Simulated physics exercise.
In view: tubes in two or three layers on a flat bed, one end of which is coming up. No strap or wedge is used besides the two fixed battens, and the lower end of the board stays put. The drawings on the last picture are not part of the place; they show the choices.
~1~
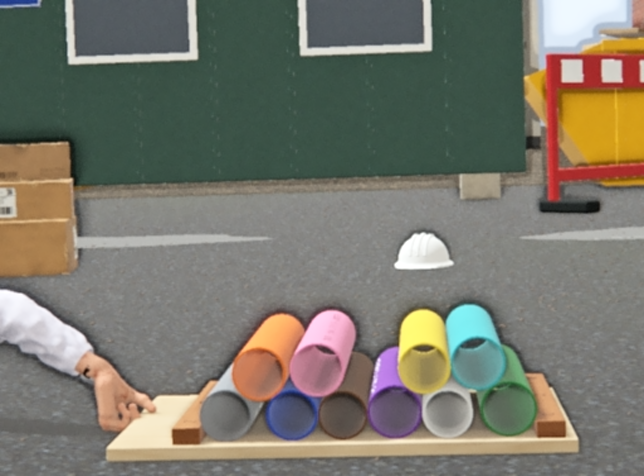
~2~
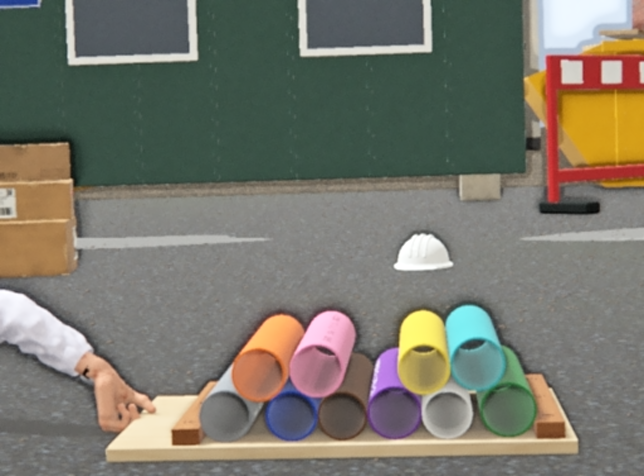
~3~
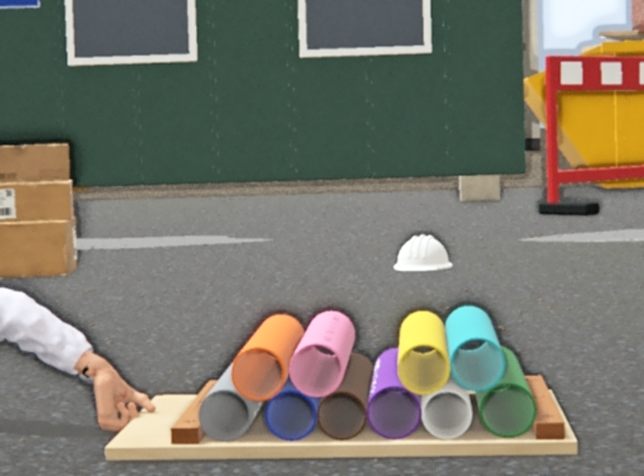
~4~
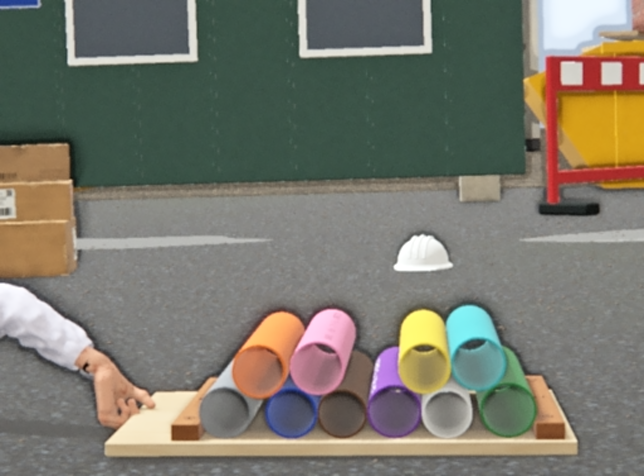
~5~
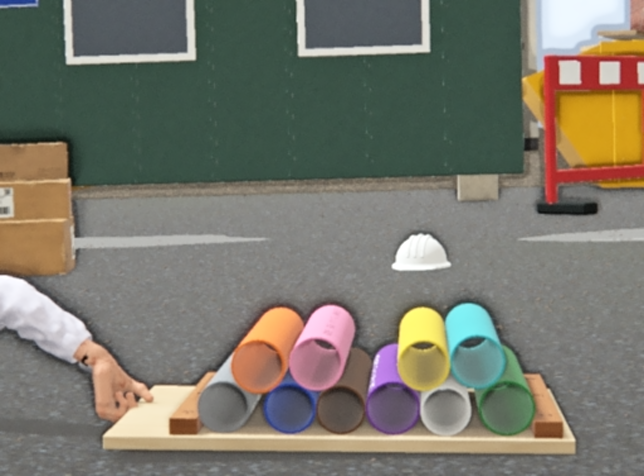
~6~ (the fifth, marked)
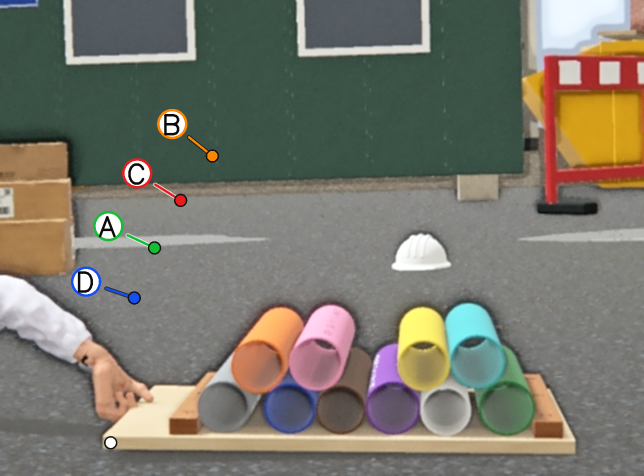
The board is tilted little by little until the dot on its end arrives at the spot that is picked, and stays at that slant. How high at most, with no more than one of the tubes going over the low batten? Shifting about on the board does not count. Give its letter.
The highest mark that will do is D.
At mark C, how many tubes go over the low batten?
The count is four.
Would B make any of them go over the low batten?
Yes.
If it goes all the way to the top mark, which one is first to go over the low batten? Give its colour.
First is the turquoise one.
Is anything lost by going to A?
Yes.
On the copy, A at (155, 248); B at (212, 156); C at (180, 200); D at (134, 298); the white dot at (111, 443).
On D. First, board at 14°.
Then, board at 20°.
Finally, board at 20°, none over the low batten.
By contrast, A four over the low batten (yellow, orange, turquoise, pink); B four over the low batten (yellow, orange, turquoise, pink); C four over the low batten (yellow, orange, turquoise, pink).
